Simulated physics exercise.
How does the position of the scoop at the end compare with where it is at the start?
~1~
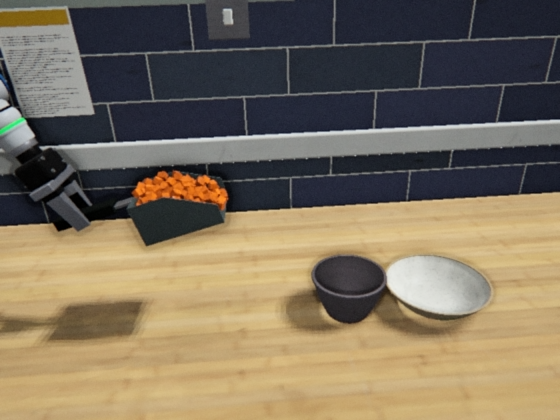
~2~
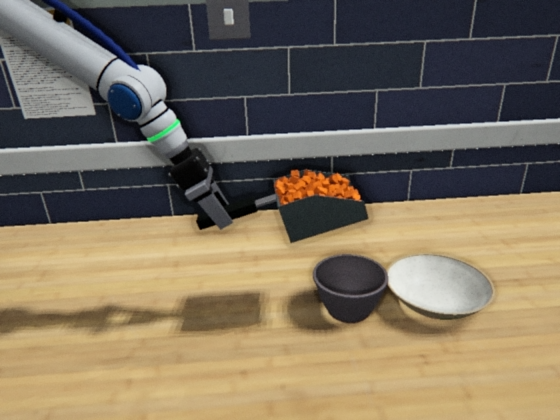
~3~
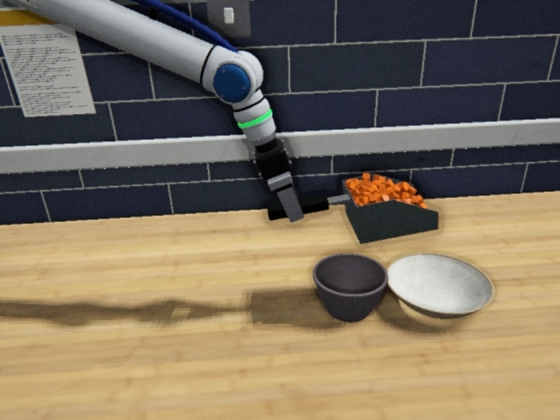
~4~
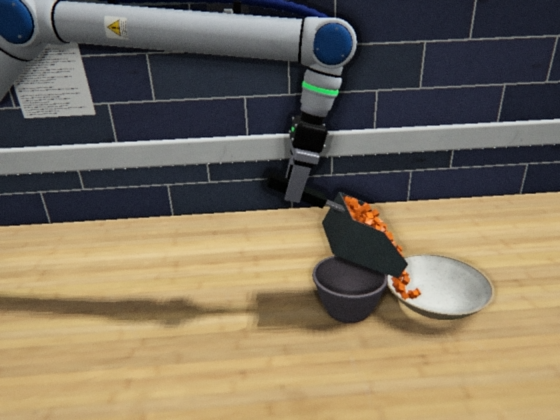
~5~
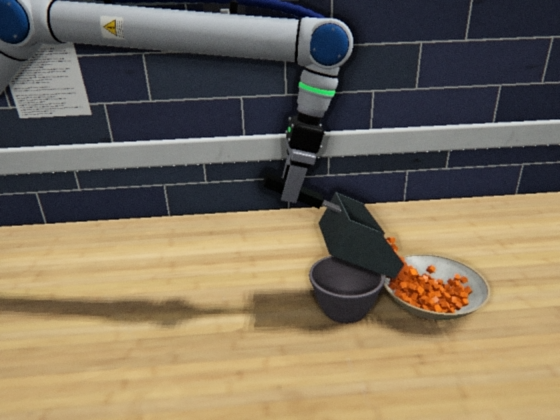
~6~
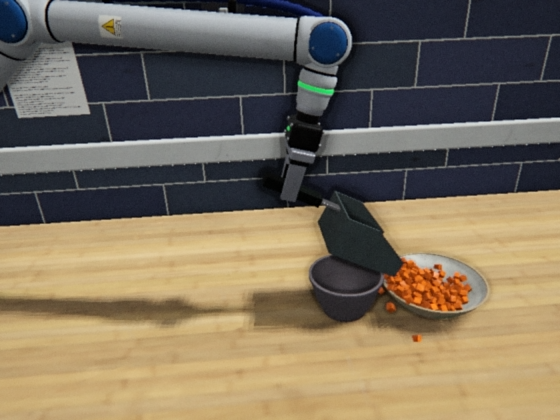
At the start the scoop is on the left side near the tiled wall, well away from the bowls. At the end it is much farther to the right, just above the dark bowl with its lip toward the pale one.
